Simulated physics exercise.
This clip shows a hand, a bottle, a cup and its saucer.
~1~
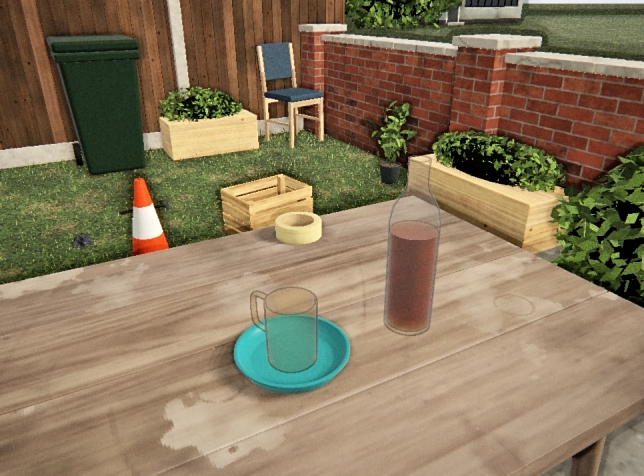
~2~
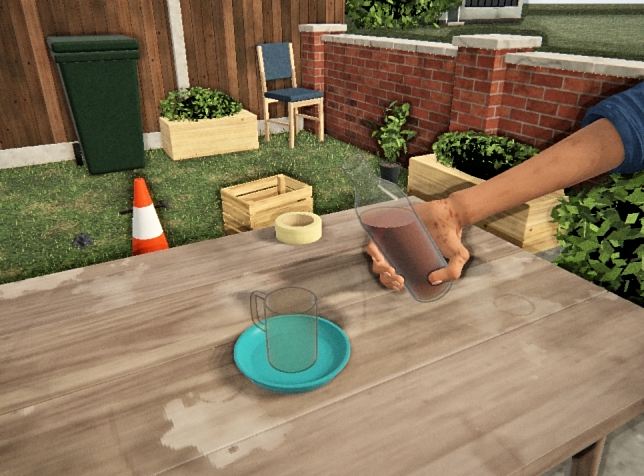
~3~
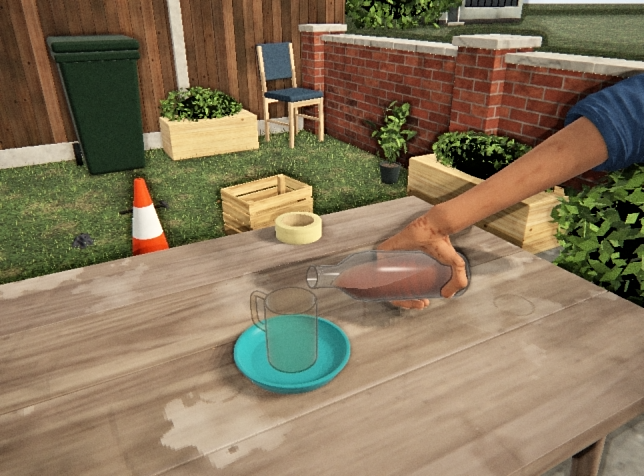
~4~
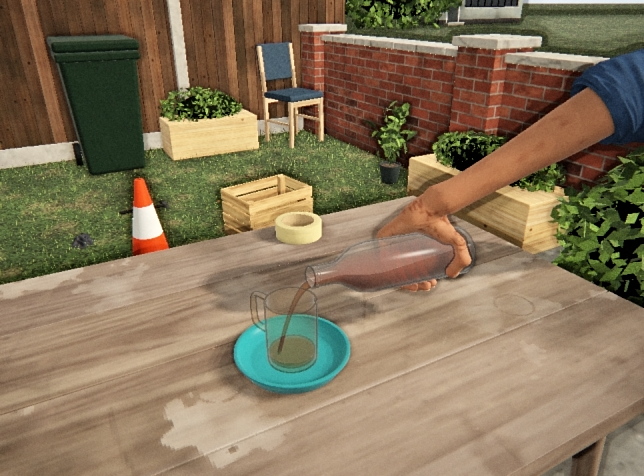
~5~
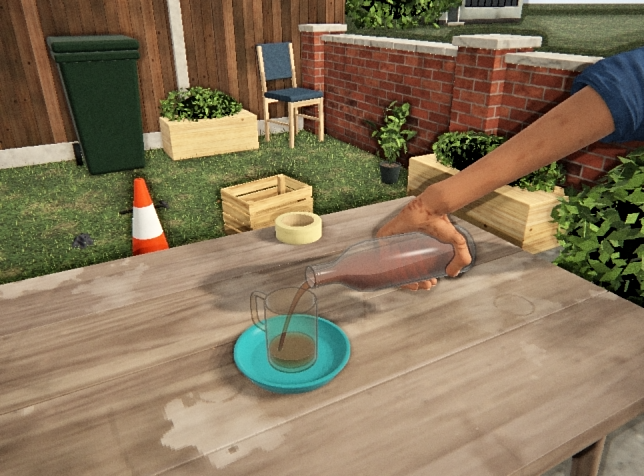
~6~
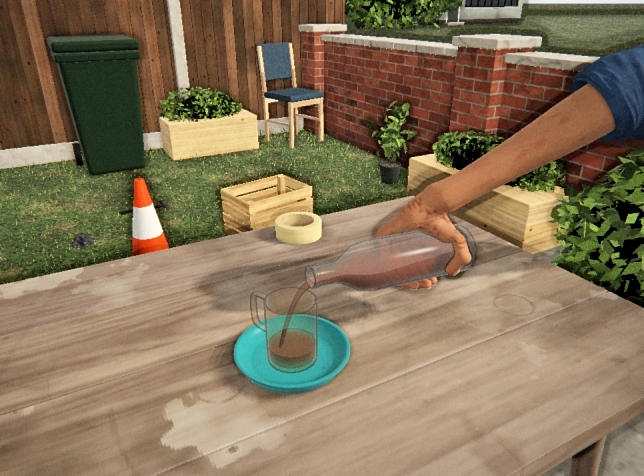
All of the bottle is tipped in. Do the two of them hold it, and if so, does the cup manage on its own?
I expect it will spill right past the saucer.
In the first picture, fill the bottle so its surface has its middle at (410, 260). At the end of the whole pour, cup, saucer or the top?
Result: Overflow into saucer only.
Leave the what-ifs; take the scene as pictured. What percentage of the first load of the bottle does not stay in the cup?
Near 50 percent.
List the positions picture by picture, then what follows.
In the first frame, at the start; bottle (413, 244) about two thirds full; cup (292, 327) empty; saucer (318, 383) dry.
In the second frame, a hand has the bottle; bottle (395, 228) tipped 35° with all of its load; cup (292, 327) empty.
In the third frame, the bottle is tipped; bottle (387, 276) tipped 75° with all of its load; cup (292, 327) empty.
In the fourth frame, the stream is running; bottle (389, 263) tipped 85° with nearly all of its load; cup nearly empty, surface at (292, 349).
In the fifth frame, the stream is running; bottle (389, 262) tipped 85° with nearly all of its load; cup (292, 327) nearly empty.
In the sixth frame, the stream is running; bottle (389, 261) tipped 85° with nearly all of its load; cup about a quarter full, surface at (292, 342); saucer (318, 383) dry.
Shortly, the cup is full to the brim; the saucer is wet, with room to spare.
Then, the cup is full to the brim; the saucer is nearly full.
At the finish, the cup is full to the brim; the saucer is full and running over.
